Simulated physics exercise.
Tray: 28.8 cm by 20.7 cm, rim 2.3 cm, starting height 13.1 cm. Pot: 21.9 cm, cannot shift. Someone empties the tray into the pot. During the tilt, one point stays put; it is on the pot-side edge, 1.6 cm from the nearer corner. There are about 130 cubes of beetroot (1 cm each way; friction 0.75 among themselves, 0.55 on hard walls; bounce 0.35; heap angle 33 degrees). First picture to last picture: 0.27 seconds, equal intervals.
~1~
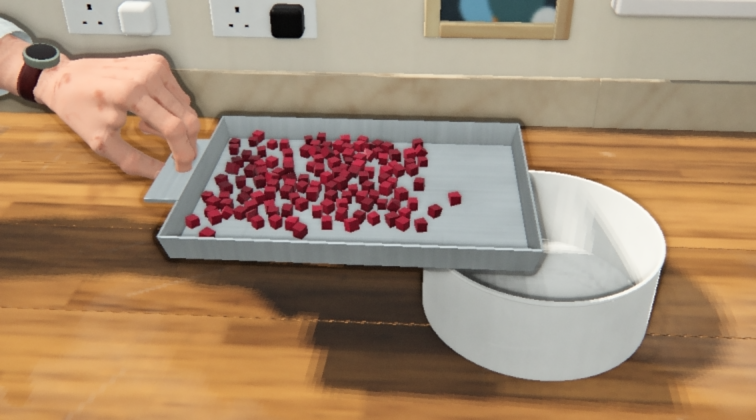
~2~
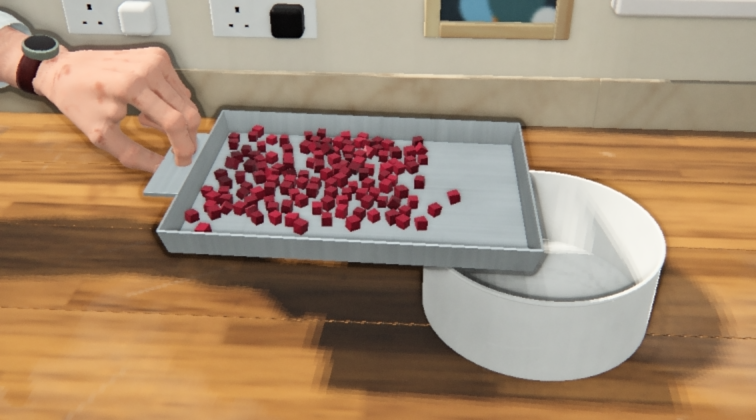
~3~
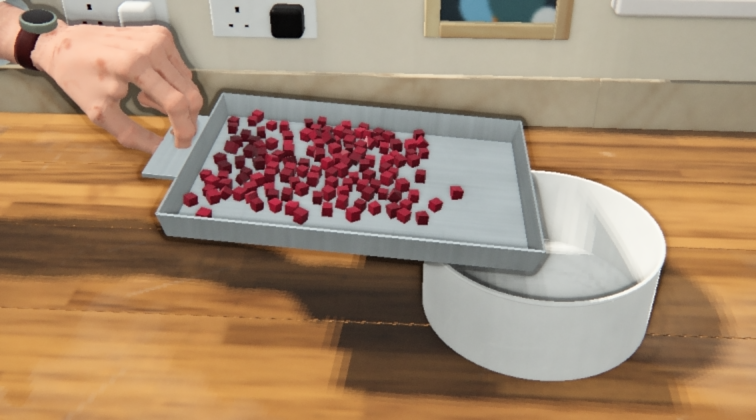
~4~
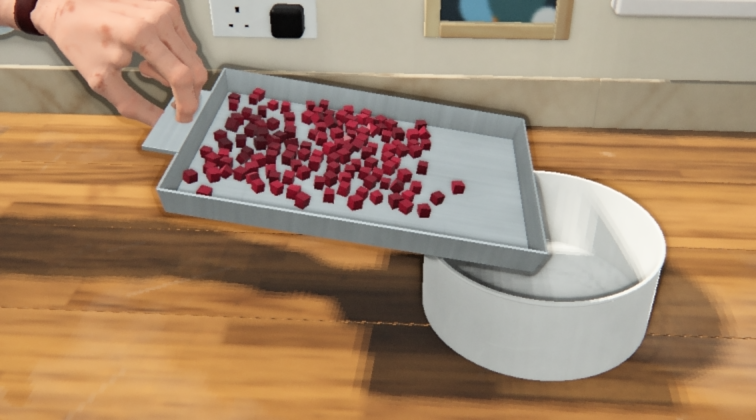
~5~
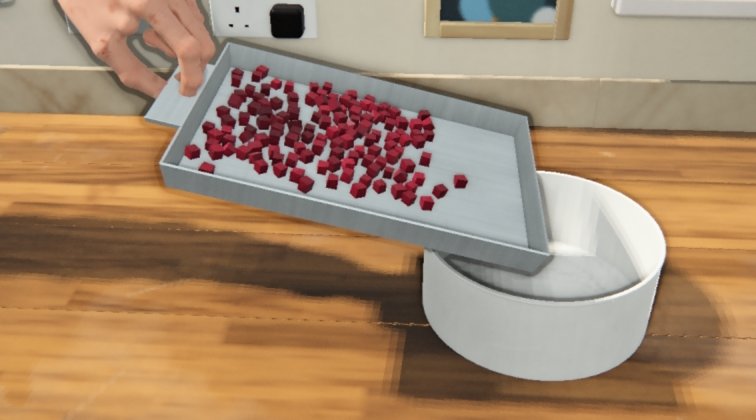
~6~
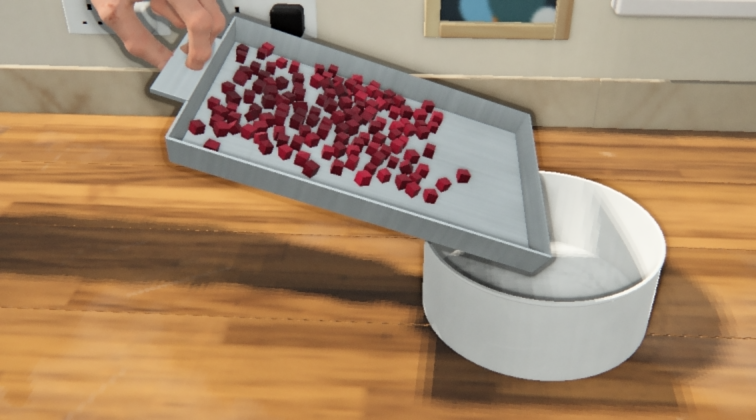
Kitchen worktop with a hand raising the left end of a grey tray of small red cubes beside a white pot.
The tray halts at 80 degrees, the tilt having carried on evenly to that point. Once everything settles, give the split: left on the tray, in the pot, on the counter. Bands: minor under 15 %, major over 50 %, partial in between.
Left on the tray: Will likely be medium; pot: Will likely be medium; counter: Will likely be medium.
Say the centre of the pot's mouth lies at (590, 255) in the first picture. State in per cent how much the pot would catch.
Roughly 70 per cent.
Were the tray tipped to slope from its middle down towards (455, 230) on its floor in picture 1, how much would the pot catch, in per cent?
The share comes to about 5 in a hundred.
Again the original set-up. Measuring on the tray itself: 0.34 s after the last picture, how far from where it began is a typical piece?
By then it sits near 4 cm from where it began.
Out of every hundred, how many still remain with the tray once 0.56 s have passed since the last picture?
Some 80 per cent of the load.
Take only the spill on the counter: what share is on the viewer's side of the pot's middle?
Some 90 per cent.
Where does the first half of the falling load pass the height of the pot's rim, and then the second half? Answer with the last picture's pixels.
(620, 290) or so first, later (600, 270).
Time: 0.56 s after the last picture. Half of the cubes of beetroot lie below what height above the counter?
About 16 centimetres.
Then, 0.34 s after the last picture, tilt 49 degrees; the tray holds 100 %, the pot 0 %.
Then, 0.56 s after the last picture, tilt 68 degrees; the tray holds 80 %, the pot 0 %.
Then, 0.90 s after the last picture, tilt 80 degrees; the tray holds 30 %, the pot 35 %.
In the end, tray 30 %, pot 40 %, counter 35 %.
